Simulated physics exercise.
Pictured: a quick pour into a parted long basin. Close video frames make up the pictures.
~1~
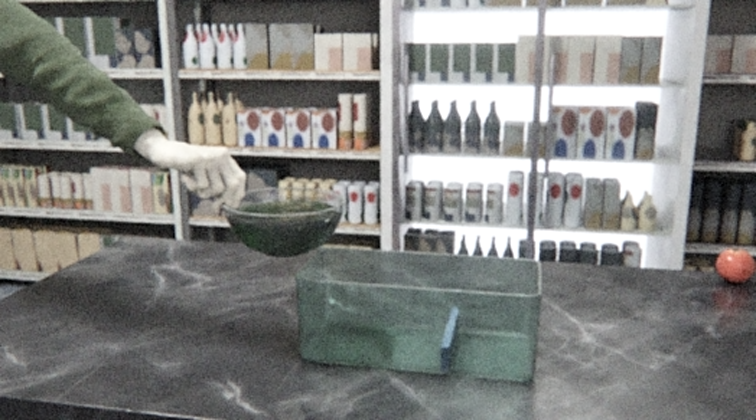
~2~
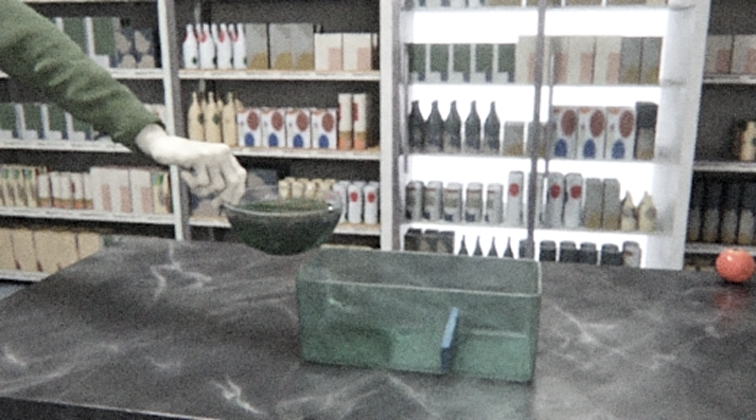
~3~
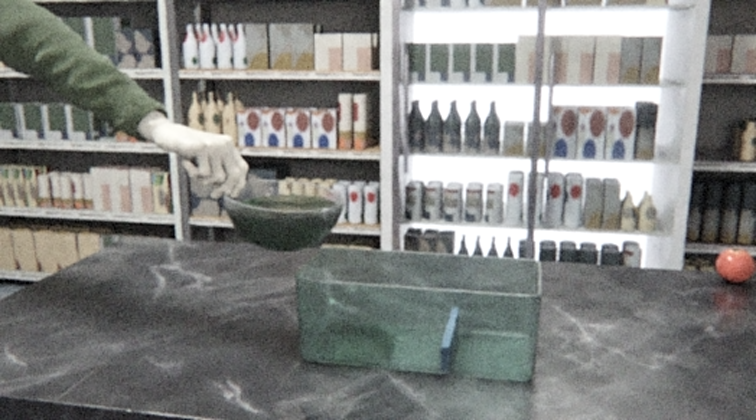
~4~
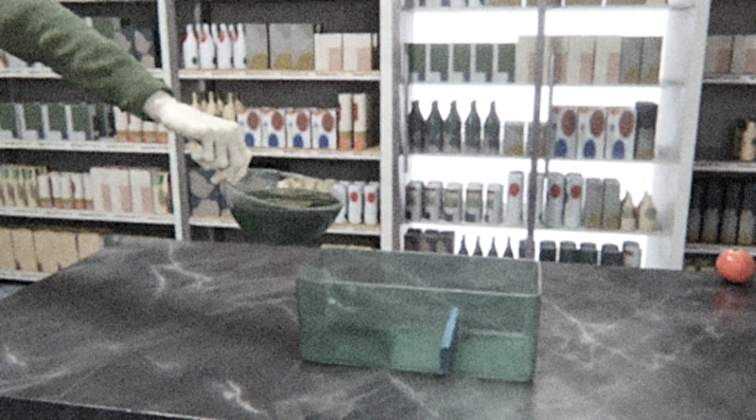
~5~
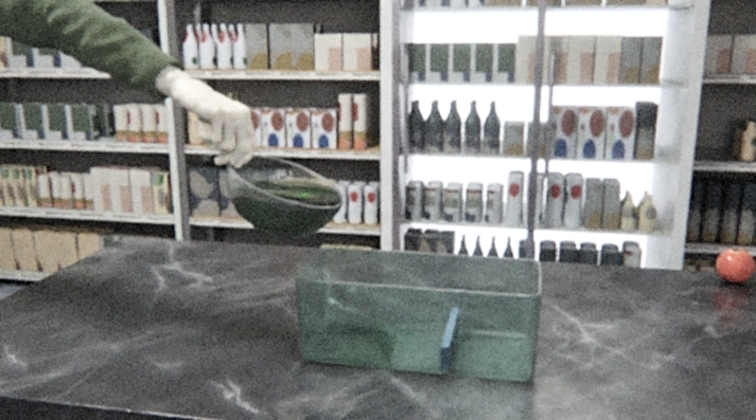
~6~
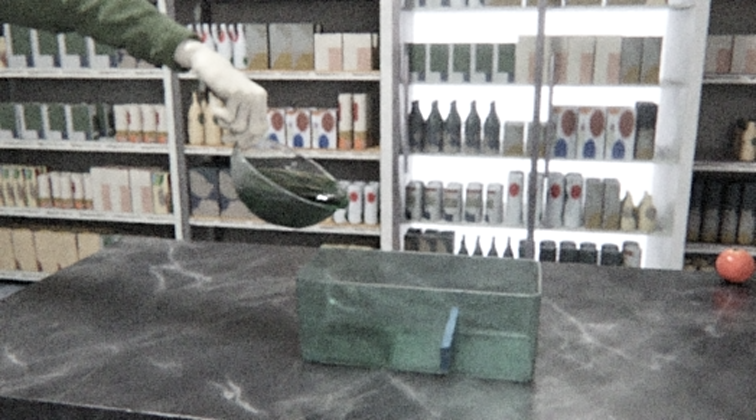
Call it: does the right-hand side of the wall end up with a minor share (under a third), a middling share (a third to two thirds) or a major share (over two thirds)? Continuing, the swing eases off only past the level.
The right side gets a minor share.
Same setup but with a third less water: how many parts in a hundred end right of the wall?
Near 10 %.
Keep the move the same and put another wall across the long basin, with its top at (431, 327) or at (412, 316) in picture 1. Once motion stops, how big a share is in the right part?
First try 40 per cent, second try 65 per cent.
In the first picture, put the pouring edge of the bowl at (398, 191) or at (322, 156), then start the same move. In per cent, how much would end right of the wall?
The first gives 60 %, the second 15 %.
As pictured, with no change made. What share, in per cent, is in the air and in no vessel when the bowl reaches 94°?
55 per cent.
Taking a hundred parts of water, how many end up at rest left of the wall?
Around 80 %.
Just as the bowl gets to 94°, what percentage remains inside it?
About 20 % remains.
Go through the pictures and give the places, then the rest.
In the first picture, it leans 0°; its right rim is at (342, 205); the water meets the walls at (234, 209) and (340, 215); the long basin's rim runs from (309, 263) to (540, 278); the wall's top is at (451, 326).
In the second picture, it leans 1°; its right rim is at (342, 205); the water meets the walls at (235, 208) and (340, 213).
In the third picture, it leans 6°; its right rim is at (342, 205); the water meets the walls at (234, 203) and (340, 210).
In the fourth picture, it leans 12°; its right rim is at (342, 205); the water meets the walls at (235, 196) and (340, 204).
In the fifth picture, it leans 21°; its right rim is at (342, 205); the water meets the walls at (237, 185) and (343, 199).
In the sixth picture, it leans 32°; its right rim is at (341, 205); the water meets the walls at (241, 172) and (338, 196); 4 per cent is over the edge.
A moment on, the bowl is tipped on its side and 20 per cent is still to pour, 24 is left of the wall and 0 right of it.
Next, the bowl is tipped right over and 0 per cent is still to pour, 87 is left of the wall and 7 right of it.
Then the bowl is tipped right over and 0 per cent is still to pour, 80 is left of the wall and 11 right of it.
Later the bowl is tipped right over and 0 per cent is still to pour, 80 is left of the wall and 13 right of it.
At rest 79 per cent lies left of the wall, 14 right of it and 6 outside.
